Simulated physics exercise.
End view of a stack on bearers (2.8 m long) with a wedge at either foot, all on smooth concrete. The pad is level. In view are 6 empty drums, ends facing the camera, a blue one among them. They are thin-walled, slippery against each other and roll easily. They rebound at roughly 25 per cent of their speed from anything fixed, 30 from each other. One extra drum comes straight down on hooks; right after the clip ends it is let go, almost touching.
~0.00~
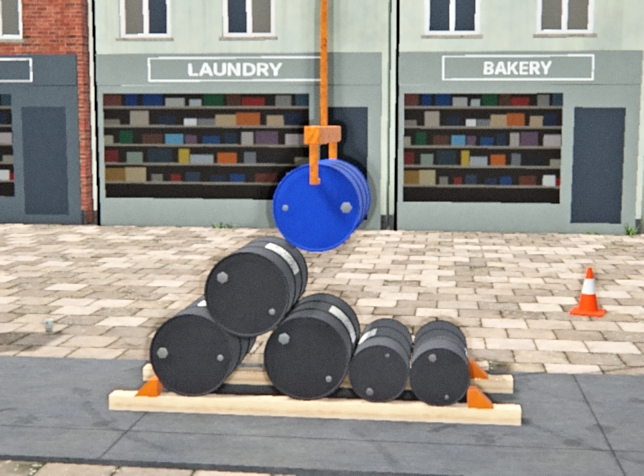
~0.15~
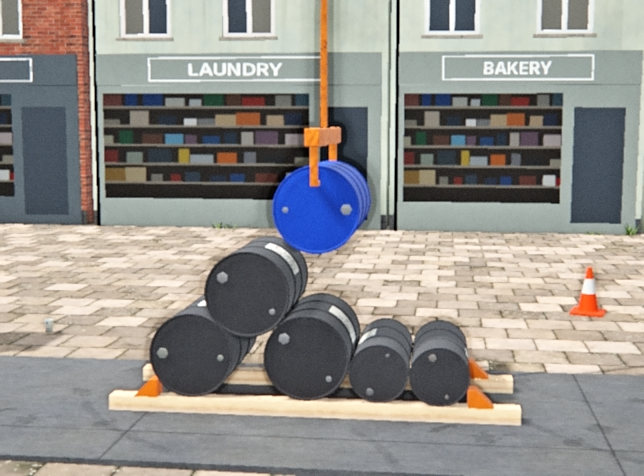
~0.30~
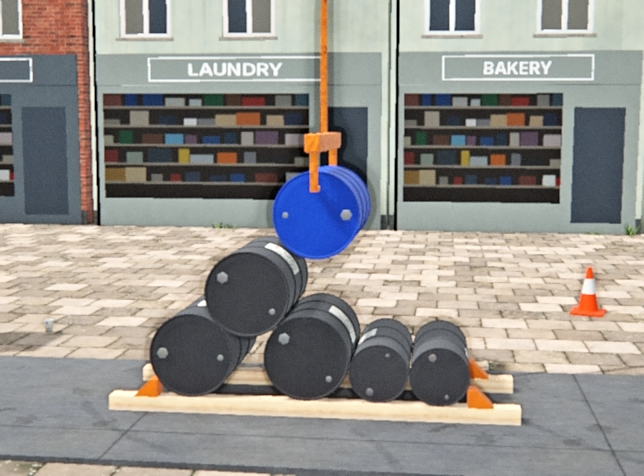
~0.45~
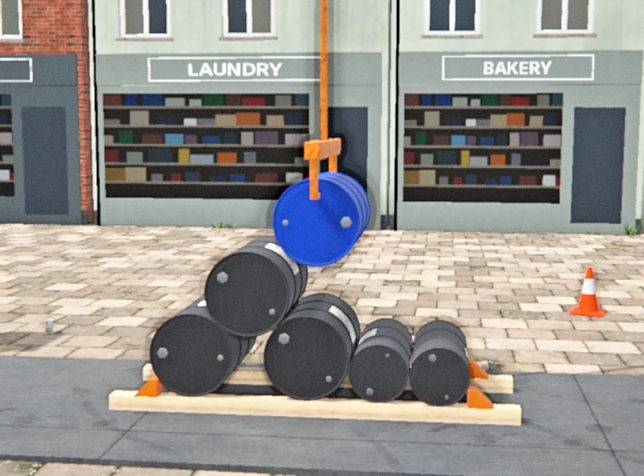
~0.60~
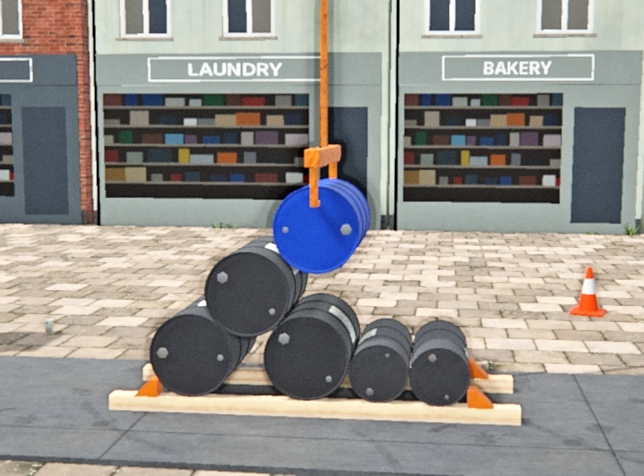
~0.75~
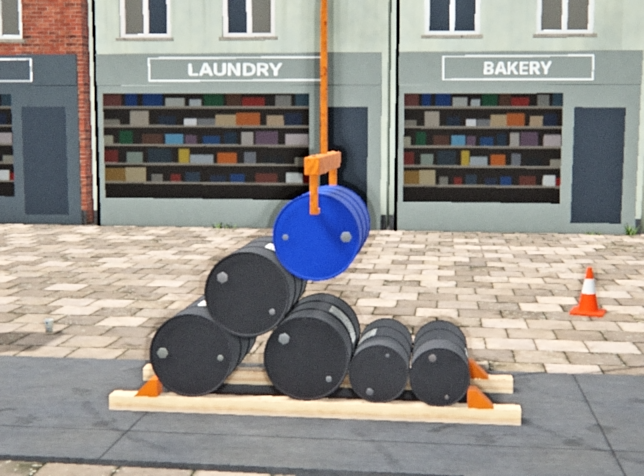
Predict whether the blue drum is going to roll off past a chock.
Blue gets past a chock.
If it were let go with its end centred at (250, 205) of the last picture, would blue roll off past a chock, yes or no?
Then blue yes.
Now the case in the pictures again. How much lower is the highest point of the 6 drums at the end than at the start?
About 60 cm.
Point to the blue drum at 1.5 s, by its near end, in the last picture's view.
Around (401, 305).
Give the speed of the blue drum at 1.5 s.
About 1.0 m/s.
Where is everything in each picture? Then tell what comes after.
In the first frame, blue at (316, 208); blue hangs on the hooks; 4 form the bottom row.
In the second frame, blue at (316, 210); blue hangs on the hooks; lowered 1 cm.
In the third frame, blue at (316, 216); blue hangs on the hooks; lowered 5 cm.
In the fourth frame, blue at (316, 223); blue hangs on the hooks; lowered 10 cm.
In the fifth frame, blue at (316, 230); blue hangs on the hooks; lowered 14 cm.
In the sixth frame, blue at (315, 238); blue hangs on the hooks; lowered 19 cm.
After 1.5 s, blue is up on others, 45 cm inside the right chock, rolling right; 0 past a chock so far.
After 2.3 s, blue is beyond the right chock, rolling right; 1 past a chock so far.
At rest (3.8 s), blue is beyond the right chock; 1 past a chock so far.
